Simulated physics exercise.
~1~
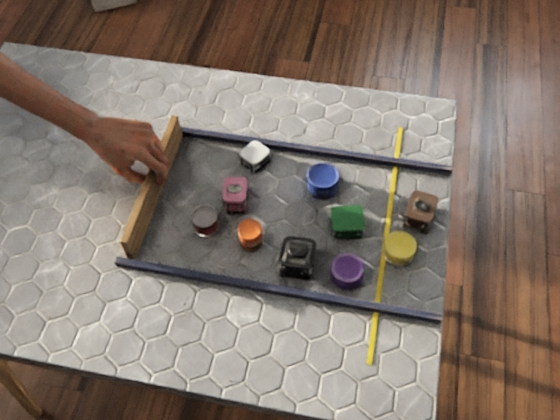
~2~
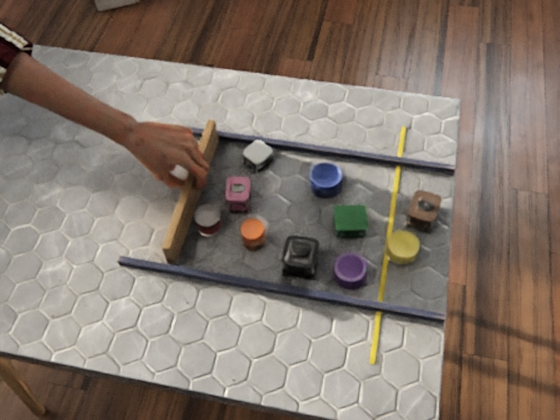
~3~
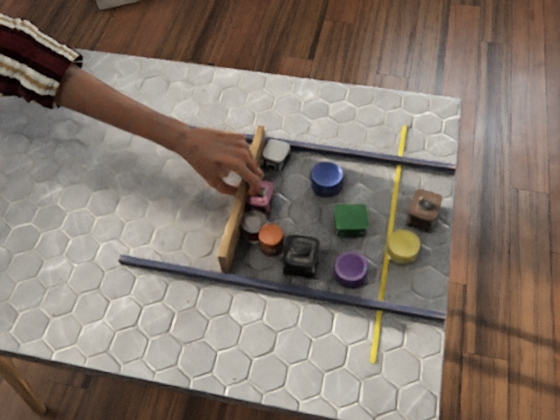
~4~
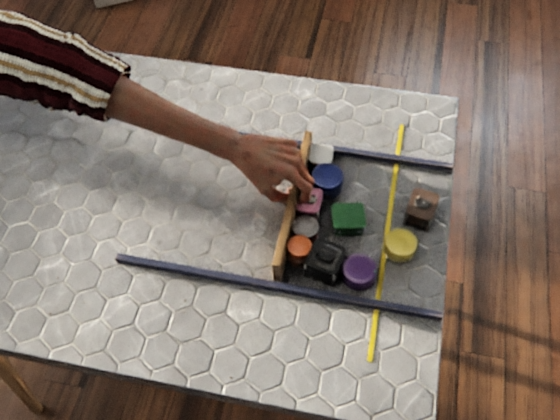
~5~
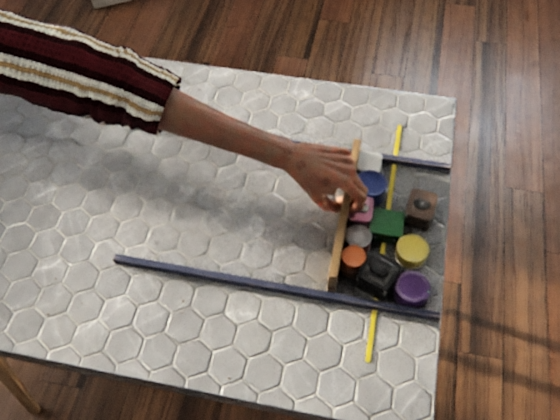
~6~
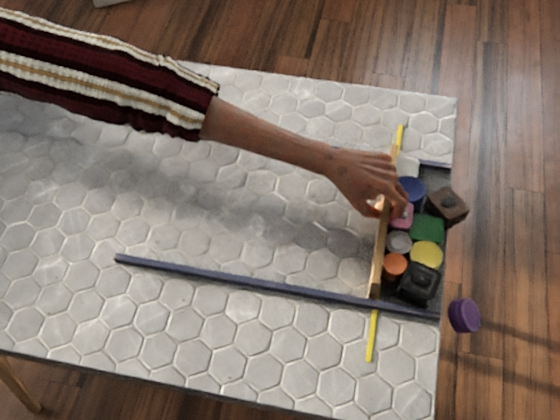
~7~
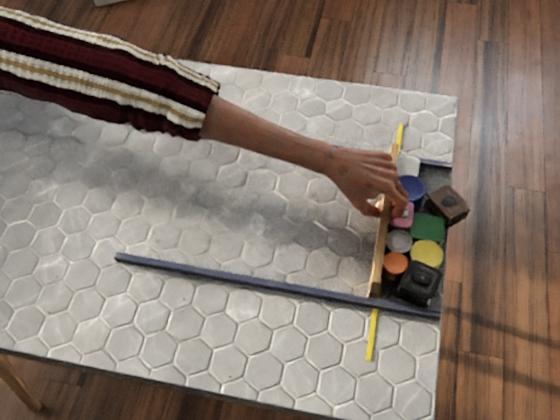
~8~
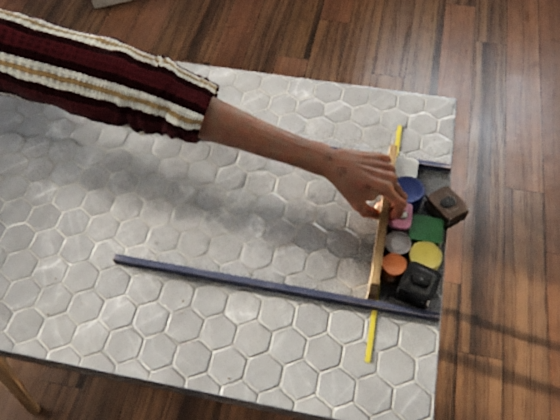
On a tiled table, a hand slides a board rightward, pushing a purple lid off.
